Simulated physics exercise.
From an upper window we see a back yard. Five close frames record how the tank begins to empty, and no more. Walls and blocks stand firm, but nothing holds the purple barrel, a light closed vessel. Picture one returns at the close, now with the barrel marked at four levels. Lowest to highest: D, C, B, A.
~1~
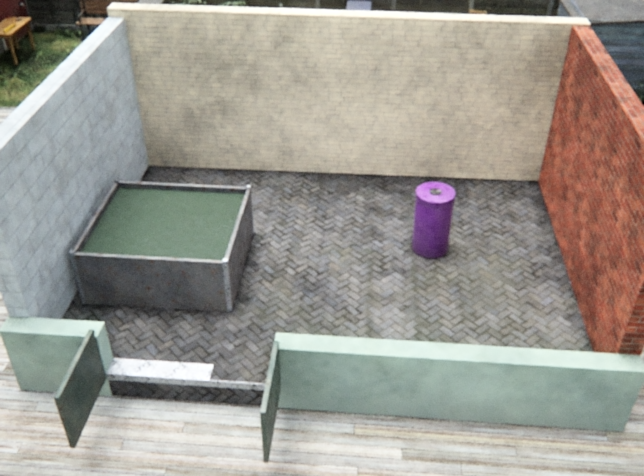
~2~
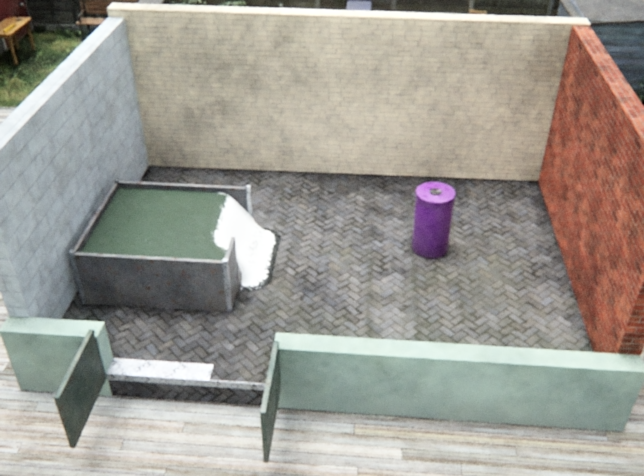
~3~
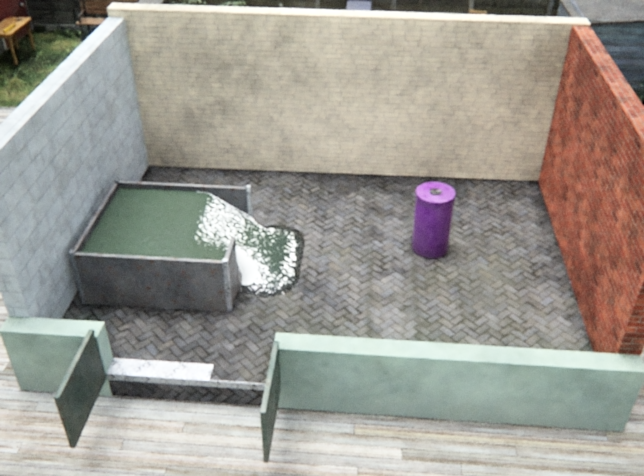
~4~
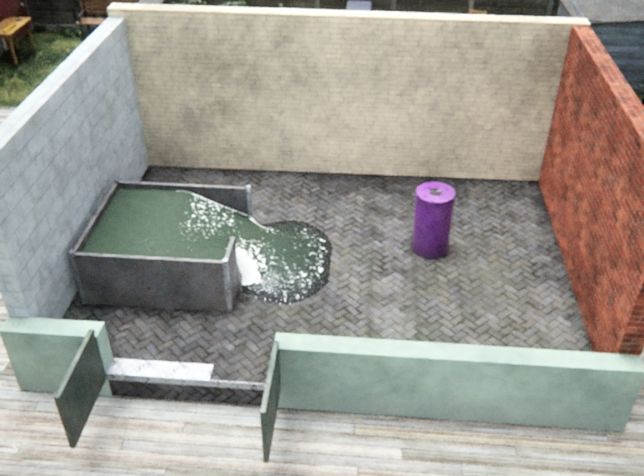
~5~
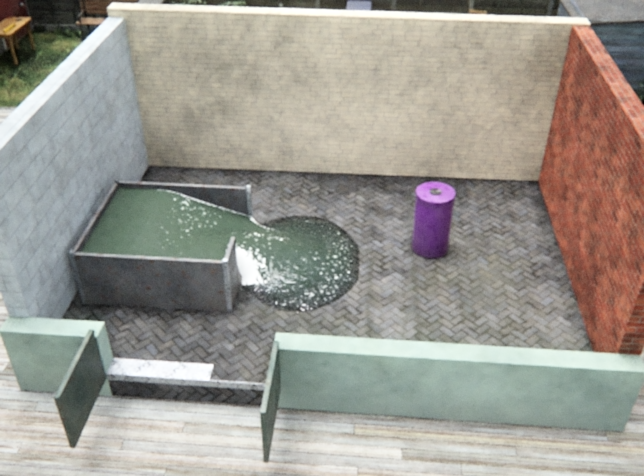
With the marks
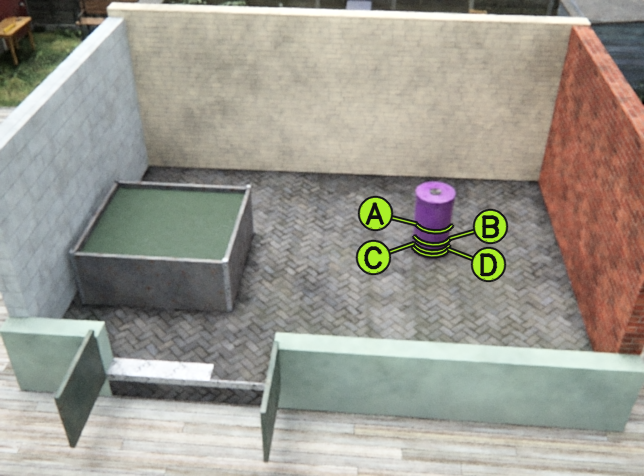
Green water pours from the right side of a grey tank and spreads across the paving.
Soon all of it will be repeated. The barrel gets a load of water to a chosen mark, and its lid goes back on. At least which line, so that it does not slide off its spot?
That is level A.
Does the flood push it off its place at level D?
Yes, it does.
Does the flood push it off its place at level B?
Yes, that goes wrong.
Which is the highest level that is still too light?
That would be B.
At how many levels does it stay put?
One.
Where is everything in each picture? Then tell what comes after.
Lid of the purple barrel at (436, 192); tank full, its middle at (167, 224); open gate at (190, 331), in the first picture.
In the second picture, 2 % of the ground wet, in view closest to the barrel at (270, 241).
In the third picture, 4 % of the ground wet, in view closest to the barrel at (298, 244).
In the fourth picture, 7 % of the ground wet, in view closest to the barrel at (325, 249).
Lid of the purple barrel at (436, 192); 10 % of the ground wet, in view closest to the barrel at (353, 256), in the fifth picture.
On the marked copy, A at (434, 231); B at (432, 244); C at (431, 251); D at (431, 255); from the bottom up D, C, B, A.
With A, it does not move.
With B, it is pushed about its own width away.
With C, it is pushed about 3 times its own width away.
With D, it is pushed about 3 times its own width away.
